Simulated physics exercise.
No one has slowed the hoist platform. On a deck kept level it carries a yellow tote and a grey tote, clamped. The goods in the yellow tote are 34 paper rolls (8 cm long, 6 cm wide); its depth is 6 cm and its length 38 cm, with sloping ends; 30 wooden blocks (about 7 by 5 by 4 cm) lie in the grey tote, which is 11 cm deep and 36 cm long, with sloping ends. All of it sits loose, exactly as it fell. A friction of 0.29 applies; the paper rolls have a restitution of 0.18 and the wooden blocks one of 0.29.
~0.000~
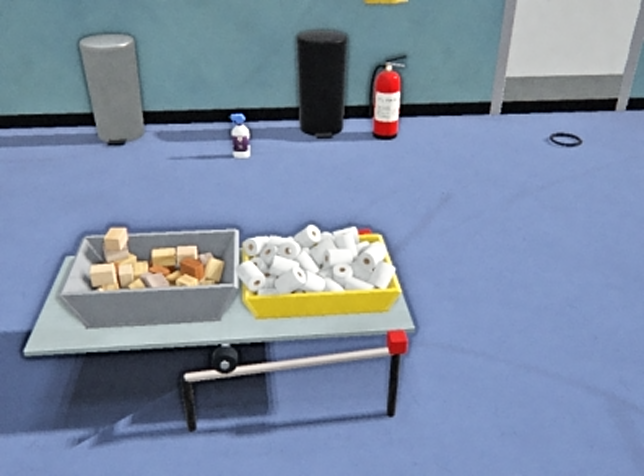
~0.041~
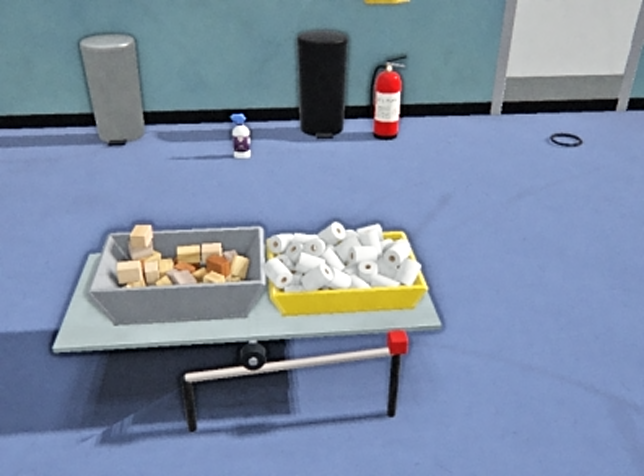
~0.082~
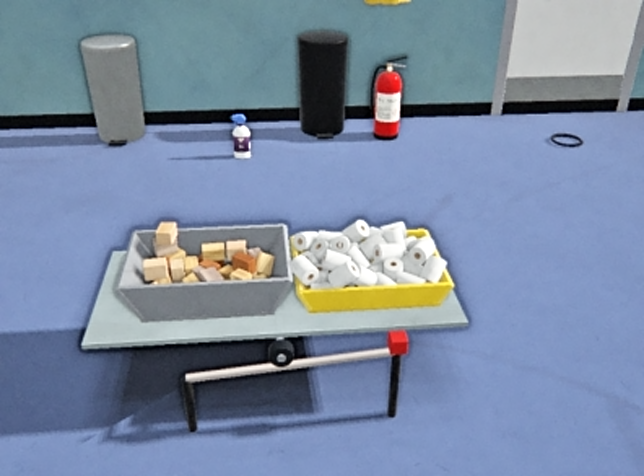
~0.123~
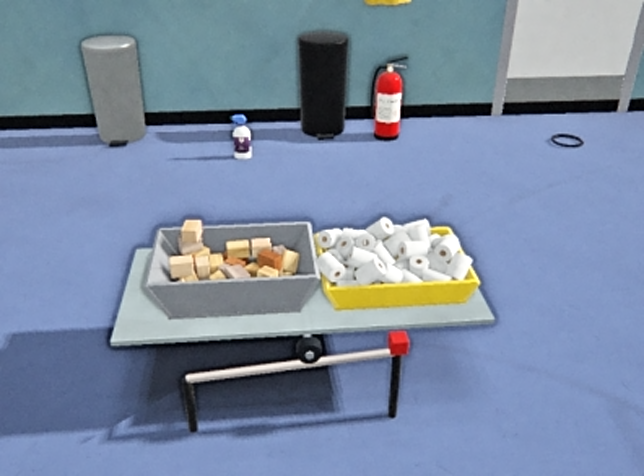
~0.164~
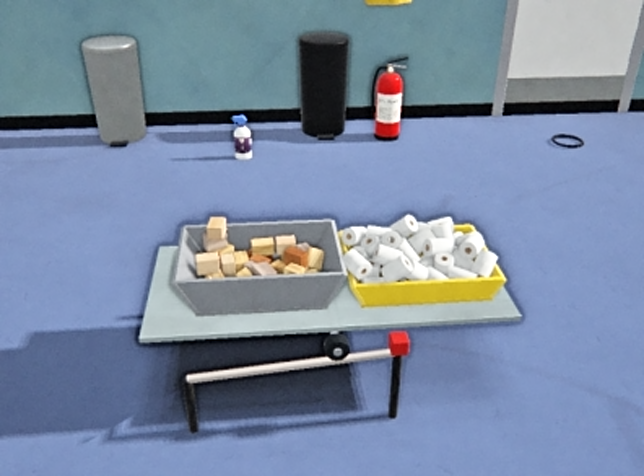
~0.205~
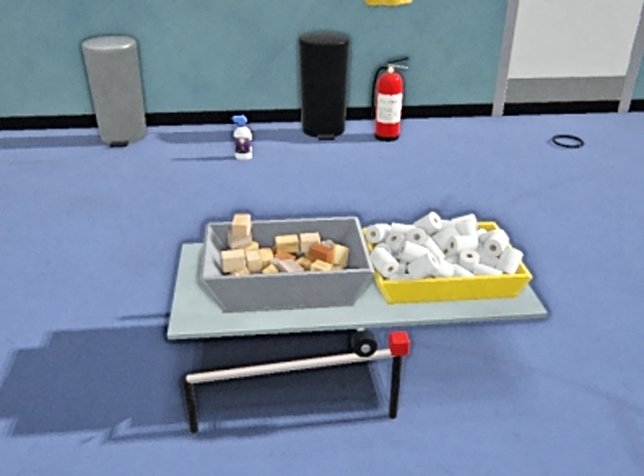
At the start, a flat platform holding a grey tote of wooden blocks and a yellow tote of white paper rolls sits toward the left of a slightly sloping rail. The platform then slides steadily right and slightly upward along the rail, staying level, until its roller is close to the red block.
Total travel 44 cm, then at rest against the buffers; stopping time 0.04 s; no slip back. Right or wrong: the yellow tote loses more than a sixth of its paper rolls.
Right.
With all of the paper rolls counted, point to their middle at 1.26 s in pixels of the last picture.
In the last view, the centre sits near (496, 256).
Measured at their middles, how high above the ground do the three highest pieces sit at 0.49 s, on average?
Roughly 50 centimetres.
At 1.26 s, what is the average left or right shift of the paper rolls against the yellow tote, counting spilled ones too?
Mean shift: Around 22 cm, rightward.
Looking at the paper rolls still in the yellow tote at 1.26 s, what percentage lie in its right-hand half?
About 80%.
After 0.21 s, the buffers are touched.
After 0.33 s, 3 of 34 out of the yellow tote and 0 of 30 out of the grey tote.
After 0.49 s, 9 of 34 out of the yellow tote and 1 of 30 out of the grey tote.
After 0.71 s, 11 of 34 out of the yellow tote and 2 of 30 out of the grey tote.
Final count (at 1.26 s), 11 of 34 out of the yellow tote and 2 of 30 out of the grey tote. Asked share, 11 of 34, 32 per cent.
